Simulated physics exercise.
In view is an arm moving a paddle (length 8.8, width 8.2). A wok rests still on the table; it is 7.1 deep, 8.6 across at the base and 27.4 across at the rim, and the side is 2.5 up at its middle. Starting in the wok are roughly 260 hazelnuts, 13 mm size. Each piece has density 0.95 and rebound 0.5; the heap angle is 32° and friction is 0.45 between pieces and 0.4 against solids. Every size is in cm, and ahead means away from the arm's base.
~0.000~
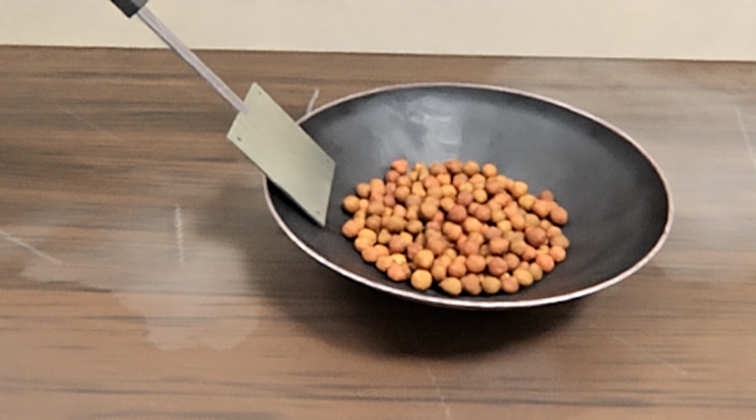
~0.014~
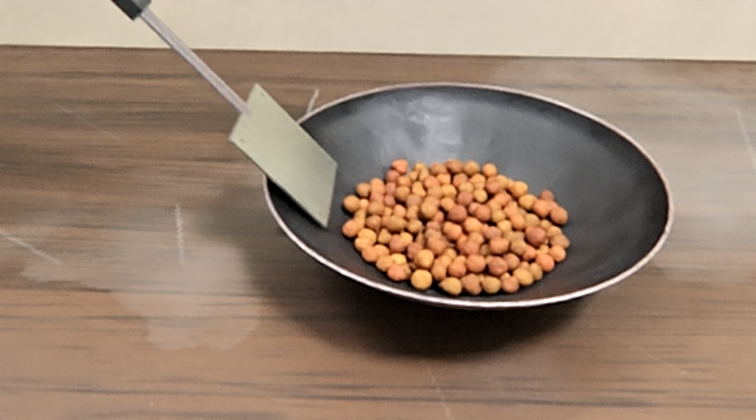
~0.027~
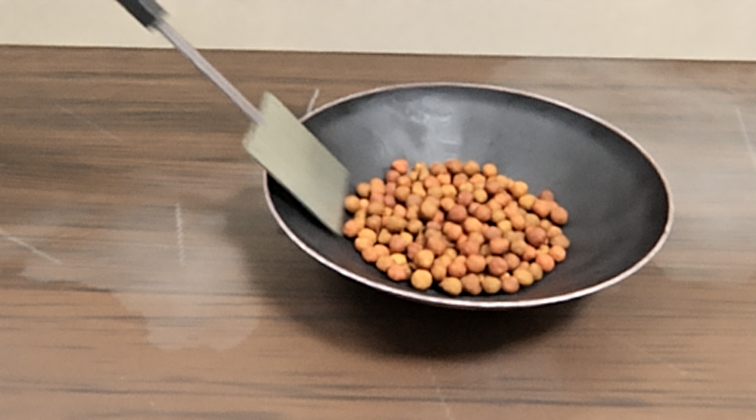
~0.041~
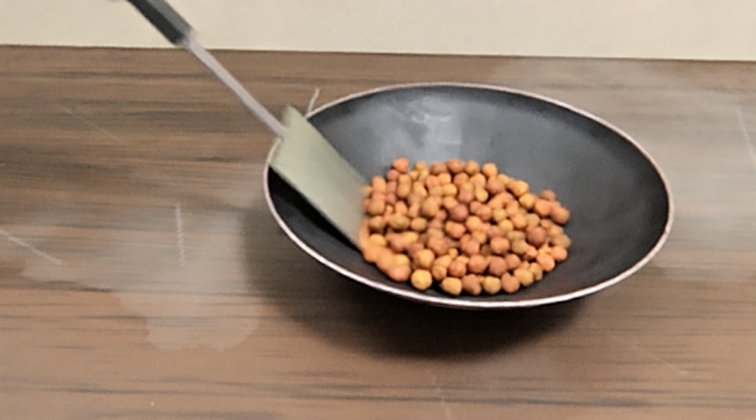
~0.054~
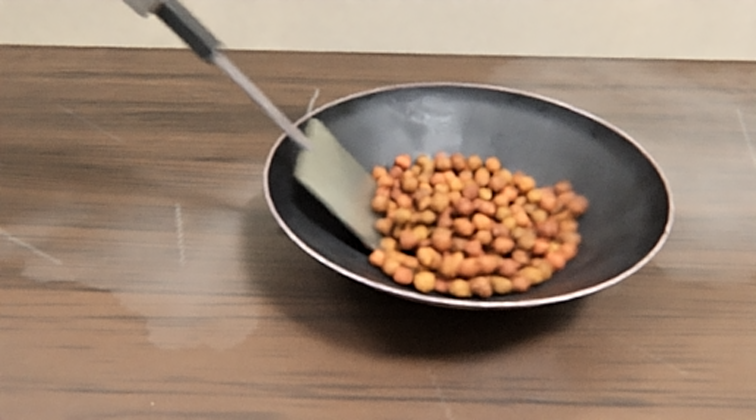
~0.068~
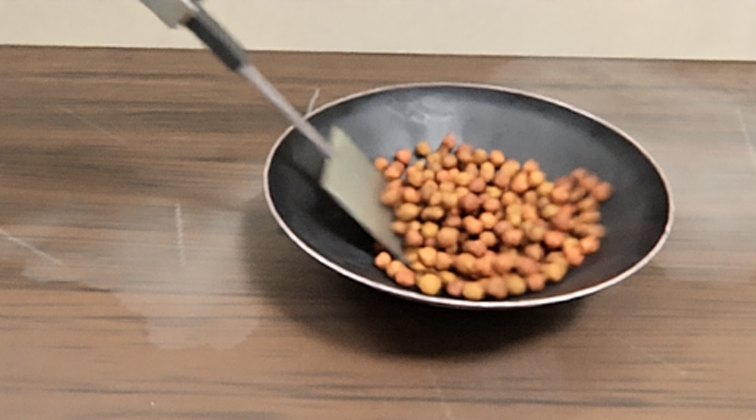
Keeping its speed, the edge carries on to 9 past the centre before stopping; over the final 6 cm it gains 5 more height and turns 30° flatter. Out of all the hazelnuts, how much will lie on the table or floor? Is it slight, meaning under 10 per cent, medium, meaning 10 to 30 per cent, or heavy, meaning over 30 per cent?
It is heavy, over 30 per cent.
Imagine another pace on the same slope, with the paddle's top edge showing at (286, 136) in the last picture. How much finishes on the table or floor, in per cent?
Roughly 20 per cent.
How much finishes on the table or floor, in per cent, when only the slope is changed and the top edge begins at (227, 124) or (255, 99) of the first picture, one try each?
Some 40 per cent, then some 55 per cent.
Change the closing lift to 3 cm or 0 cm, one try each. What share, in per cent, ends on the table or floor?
Try one gives about 55 in a hundred, try two about 50 in a hundred.
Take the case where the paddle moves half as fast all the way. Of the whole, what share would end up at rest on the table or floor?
20 %.
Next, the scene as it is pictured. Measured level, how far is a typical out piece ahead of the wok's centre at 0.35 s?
Some 26 centimetres ahead.
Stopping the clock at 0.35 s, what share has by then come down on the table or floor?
Around 20 percent.
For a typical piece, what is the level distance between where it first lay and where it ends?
Distance: Around 14 cm.
After 0.10 s, sloping 50°, highest piece 8 above the table; 259 in the wok.
After 0.13 s, sloping 42°, highest piece 10 above the table; 254 in the wok, 5 on the blade or in flight.
After 0.35 s, sloping 20°, highest piece 26 above the table; 123 in the wok, 51 on the table or floor, 85 on the blade or in flight.
After 1.40 s, sloping 20°, highest piece 4 above the table; 136 on the table or floor, 123 in the wok.
At rest, 136 on the table or floor, 123 in the wok. That is 53 % on the table or floor.
